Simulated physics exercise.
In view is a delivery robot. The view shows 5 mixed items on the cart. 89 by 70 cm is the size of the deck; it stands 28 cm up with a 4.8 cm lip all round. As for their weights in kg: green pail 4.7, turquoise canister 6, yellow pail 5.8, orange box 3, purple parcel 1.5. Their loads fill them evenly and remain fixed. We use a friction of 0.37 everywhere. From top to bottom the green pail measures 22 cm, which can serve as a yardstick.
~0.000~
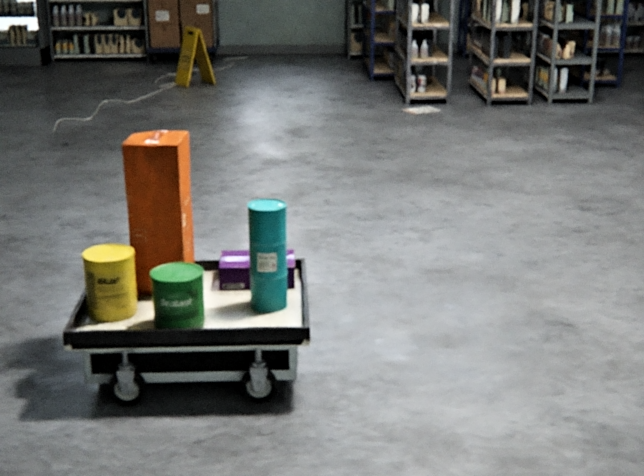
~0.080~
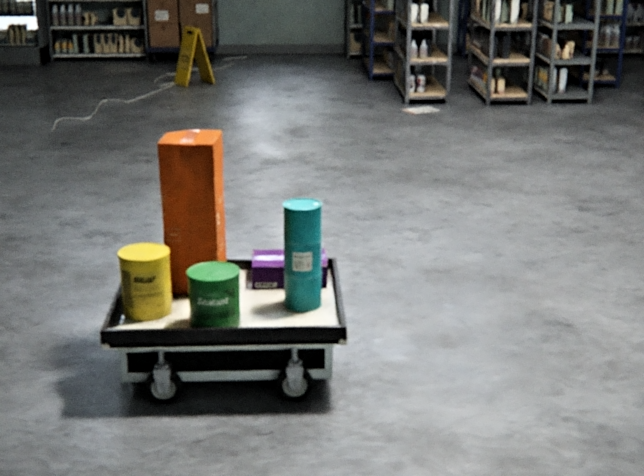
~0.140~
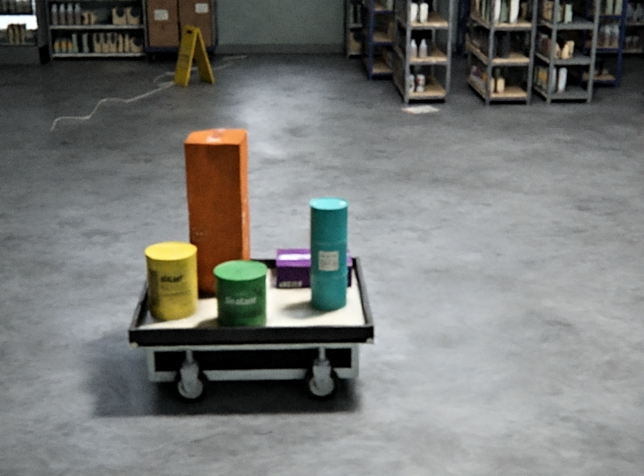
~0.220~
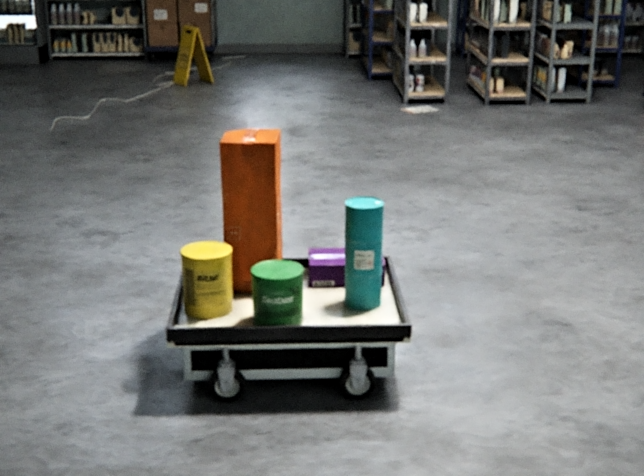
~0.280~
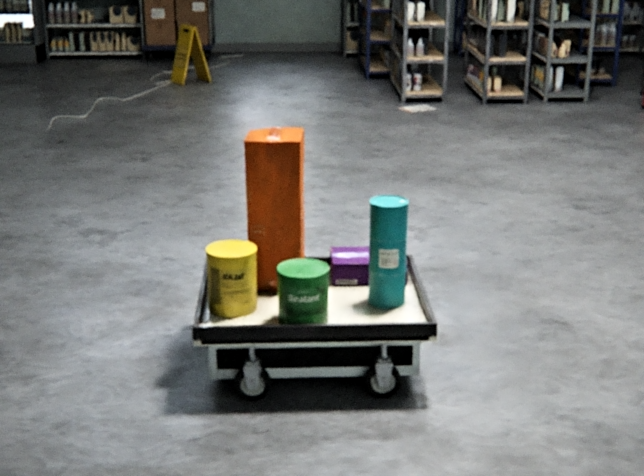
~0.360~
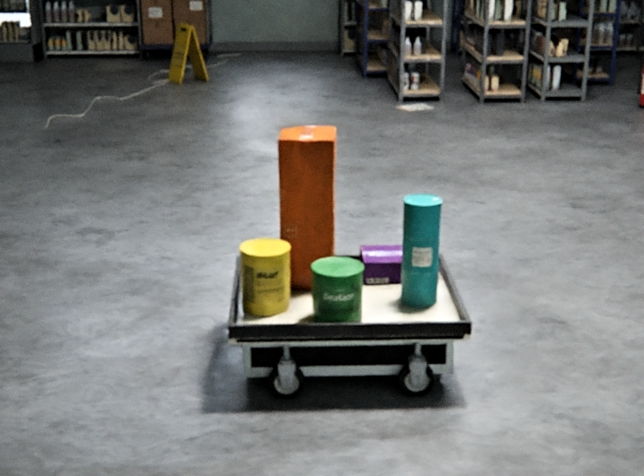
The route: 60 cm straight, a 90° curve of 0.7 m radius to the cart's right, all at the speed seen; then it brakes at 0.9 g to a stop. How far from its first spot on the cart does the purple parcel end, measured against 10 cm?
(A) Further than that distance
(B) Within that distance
B.
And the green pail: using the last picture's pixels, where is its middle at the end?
Near (601, 436).
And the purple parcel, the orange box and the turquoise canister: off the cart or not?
Afterwards, the purple parcel stays on its support, the orange box leaves its support, and the turquoise canister leaves its support.
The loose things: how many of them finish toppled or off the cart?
2.
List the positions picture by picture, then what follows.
The first frame shows cart 0 cm along; purple parcel (258, 269); green pail (178, 299).
The second frame shows cart 14 cm along; yellow pail (146, 282); orange box (194, 213).
The third frame shows cart 25 cm along; green pail (242, 297); turquoise canister (329, 254).
The fourth frame shows cart 40 cm along; yellow pail (208, 280); orange box (253, 211).
The fifth frame shows cart 50 cm along; green pail (303, 294); turquoise canister (388, 252).
The sixth frame shows cart 65 cm along; purple parcel (399, 264); yellow pail (265, 277).
Around 0.76 s, cart 137 cm along, turned 51°; turquoise canister on its side; orange box at 15° to upright; green pail shifted 16 cm.
Around 1.16 s, cart 208 cm along, turned 90°; turquoise canister and orange box now off the cart; purple parcel shifted 4 cm; green pail shifted 31 cm.
Finally (1.8 s), off the cart, turquoise canister and orange box; not toppled but over 10 cm from the start, green pail and yellow pail; the last one still in place (within 10 cm).
